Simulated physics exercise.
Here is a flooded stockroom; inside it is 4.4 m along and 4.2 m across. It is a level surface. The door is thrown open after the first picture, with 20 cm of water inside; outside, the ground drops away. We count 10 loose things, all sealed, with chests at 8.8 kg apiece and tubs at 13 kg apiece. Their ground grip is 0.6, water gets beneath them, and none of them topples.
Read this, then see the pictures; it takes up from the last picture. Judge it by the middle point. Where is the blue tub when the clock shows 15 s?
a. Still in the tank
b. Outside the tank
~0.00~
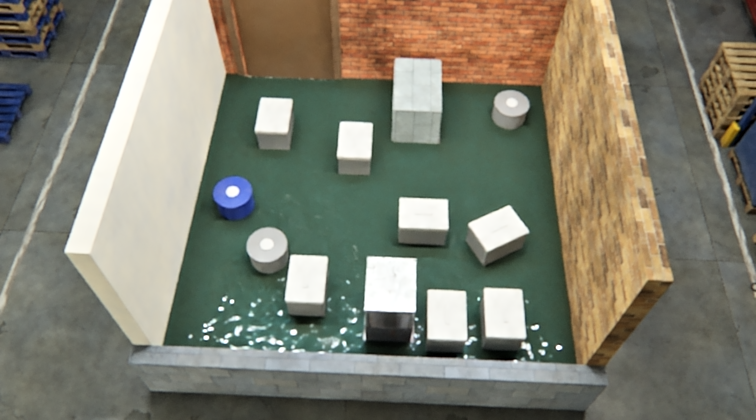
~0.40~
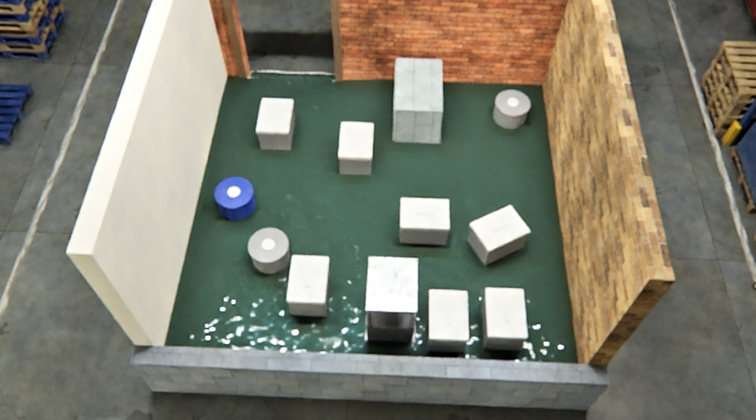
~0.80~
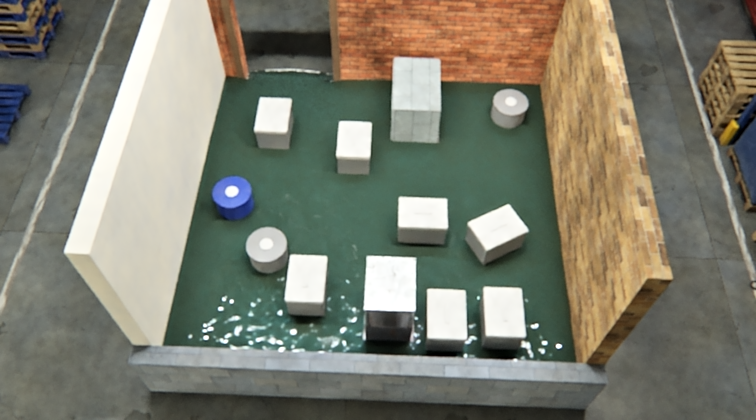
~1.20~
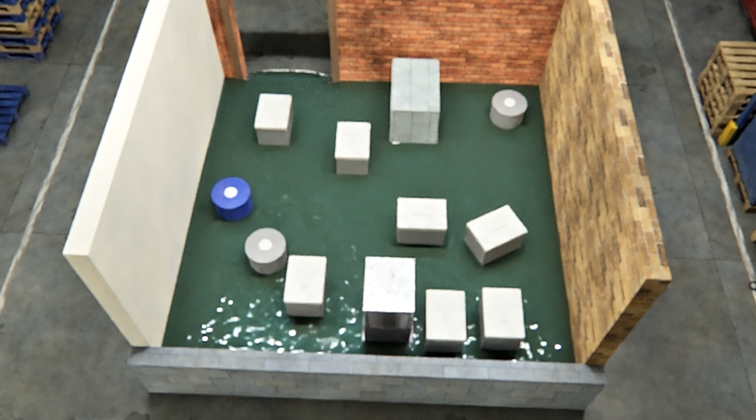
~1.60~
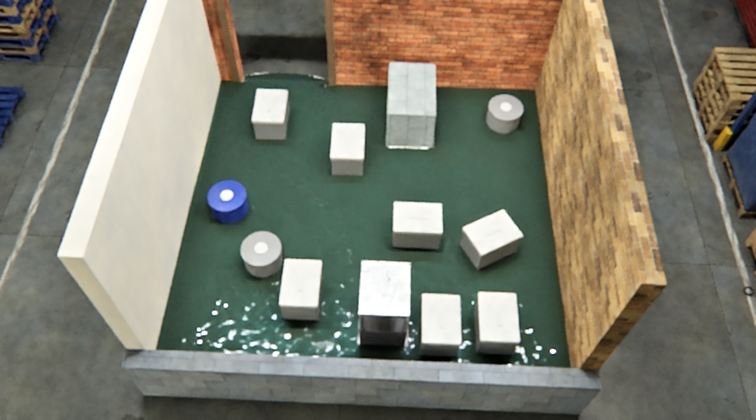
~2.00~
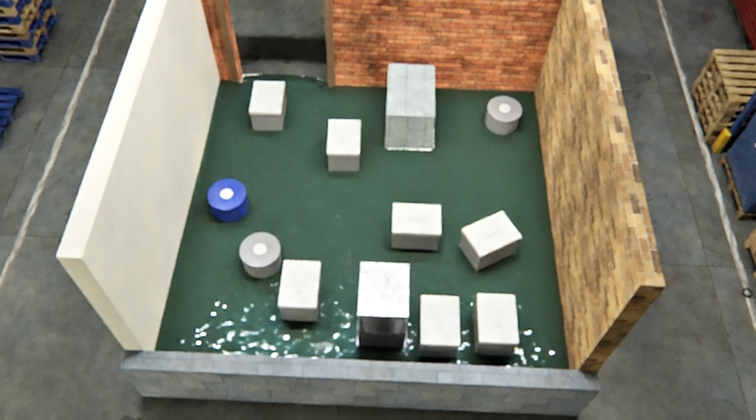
b.
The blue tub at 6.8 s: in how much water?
Depth approx. 15 cm.
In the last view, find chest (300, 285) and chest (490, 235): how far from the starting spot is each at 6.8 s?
50 cm; 40 cm.
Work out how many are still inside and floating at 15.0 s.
Count: 6.
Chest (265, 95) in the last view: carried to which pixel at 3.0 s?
Somewhere near (267, 65) in the last view.
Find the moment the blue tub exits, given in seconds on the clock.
Roughly 8.5 s, I'd say.
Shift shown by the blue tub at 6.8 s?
Around 150 cm from the start by that time.
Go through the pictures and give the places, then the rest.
The blue tub at (233, 192) floats; 20 cm deep round most things; 0 of 10 have shifted, in the first frame.
The blue tub at (234, 192) floats; about 3430 L in view; 0 of 10 have shifted, in the second frame.
The blue tub at (232, 192), afloat; 20 cm deep round most things; 0 of 10 have shifted, in the third frame.
The blue tub at (231, 193), afloat; 20 cm deep round most things; 1 of 10 have shifted, in the fourth frame.
The blue tub at (227, 196), afloat; about 3290 L in view; 2 of 10 have shifted, in the fifth frame.
The blue tub at (227, 194) floats, 5 cm from its start; 20 cm deep round most things; 2 of 10 have shifted, in the sixth frame.
After 3.0 s the blue tub is near (228, 174), 0.4 m from its start, afloat; 0 of 10 are out; 10 afloat.
After 6.8 s the blue tub is near (233, 103), 1.5 m from its start, afloat; 2 of 10 are out; 8 afloat.
After 11.0 s the blue tub has gone out; 3 of 10 are out; 7 afloat.
After 15.0 s the blue tub has gone out; 4 of 10 are out; 6 afloat.
